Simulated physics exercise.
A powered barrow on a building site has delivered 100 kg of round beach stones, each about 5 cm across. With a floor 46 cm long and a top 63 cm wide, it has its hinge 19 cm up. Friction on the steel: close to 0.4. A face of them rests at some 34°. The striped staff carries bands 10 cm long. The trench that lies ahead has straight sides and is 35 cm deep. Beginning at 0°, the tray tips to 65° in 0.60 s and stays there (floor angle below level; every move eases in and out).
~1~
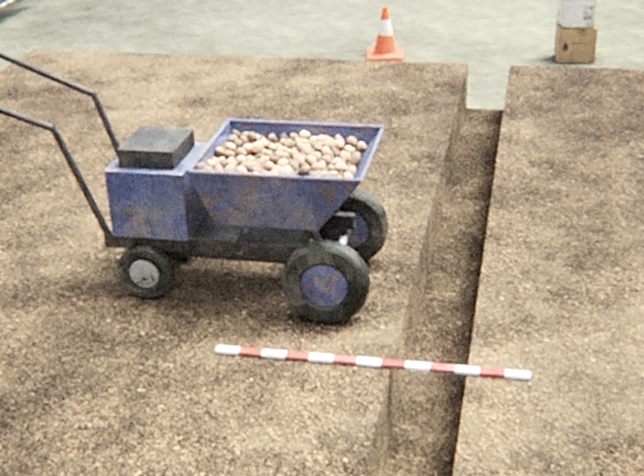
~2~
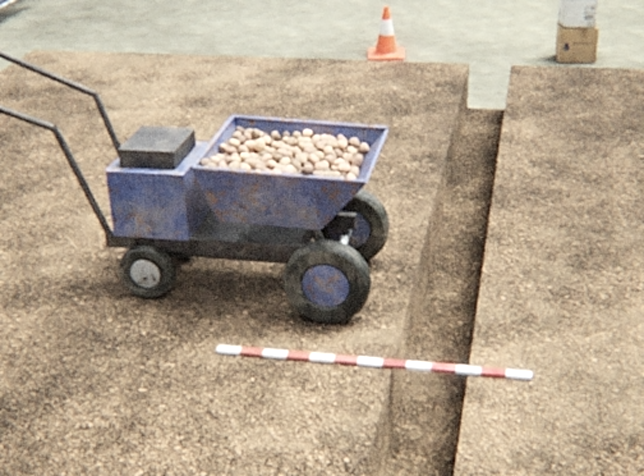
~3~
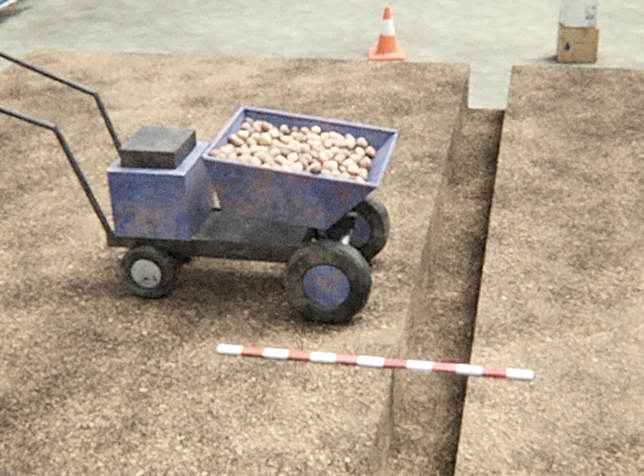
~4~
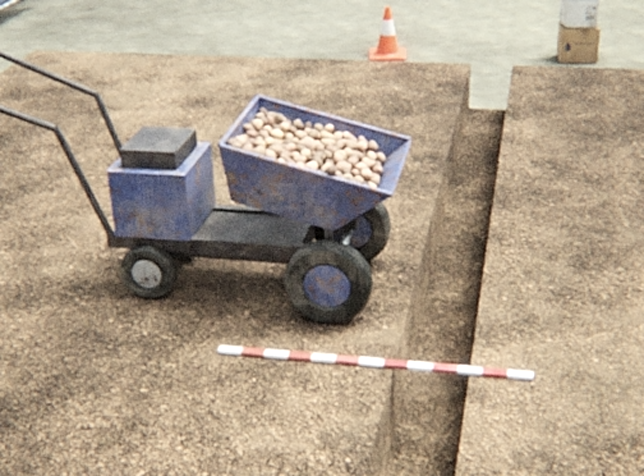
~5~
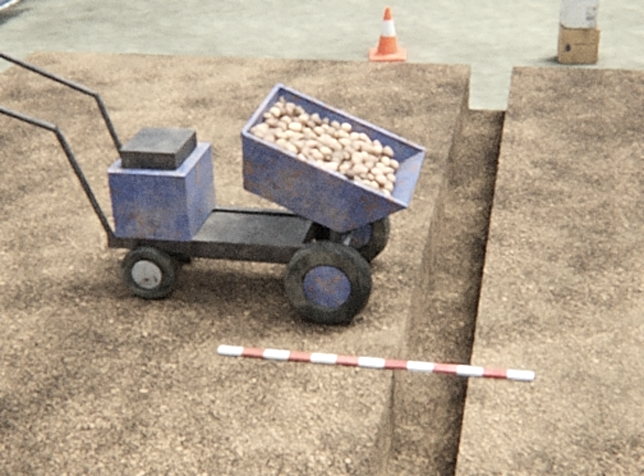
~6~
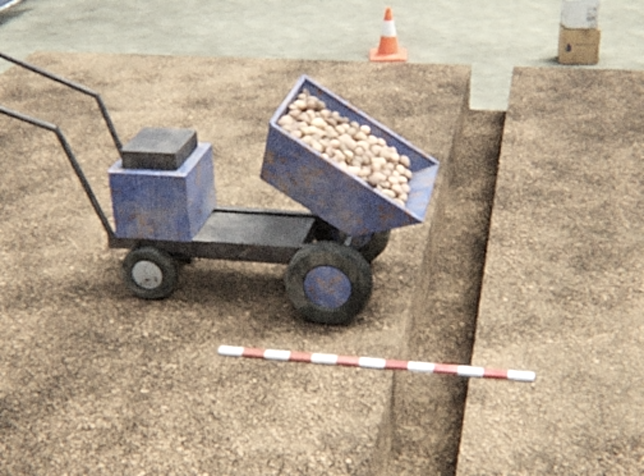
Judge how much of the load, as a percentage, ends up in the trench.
Around 28 %.
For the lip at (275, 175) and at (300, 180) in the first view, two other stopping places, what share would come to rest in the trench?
First place: Near 85%; second place: Near 80%.
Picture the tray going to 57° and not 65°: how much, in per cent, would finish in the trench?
About 25 per cent would end up in the trench.
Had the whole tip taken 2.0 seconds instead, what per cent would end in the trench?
With that timing, about 50 per cent.
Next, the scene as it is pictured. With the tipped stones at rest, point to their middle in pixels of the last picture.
In the last view, about (528, 300).
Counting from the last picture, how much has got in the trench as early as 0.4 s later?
Roughly 5 percent of the load.
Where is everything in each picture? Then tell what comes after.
Lip at (361, 181), floor tilted 0°, highest stones at (258, 149), in the first frame.
Lip at (366, 182), floor tilted 2°, highest stones at (254, 145), in the second frame.
The tray is at 7°, its lip at (376, 187); the top of the load is at (252, 135), in the third frame.
The tray is at 14°, its lip at (391, 195); the top of the load is at (263, 125), in the fourth frame.
Lip at (407, 207), floor tilted 23°, highest stones at (277, 116), in the fifth frame.
The tray is at 32°, its lip at (422, 222); the top of the load is at (301, 108), in the sixth frame.
Then, 0.1 s after the last picture the floor is at 55°, 100 % in the tray; the foremost stones are at (435, 226).
Then, 0.4 s after the last picture the floor is at 65°, 76 % in the tray, 5 % in the trench, 20 % past the trench; the foremost stones are at (524, 293).
Then, 0.7 s after the last picture the floor is at 65°, 25 % in the tray, 7 % in the trench, 68 % past the trench; the foremost stones are past the picture's edge.
Then, 2.7 s after the last picture the floor is at 65°, 0 % in the tray, 28 % in the trench, 72 % past the trench; the foremost stones are past the picture's edge.
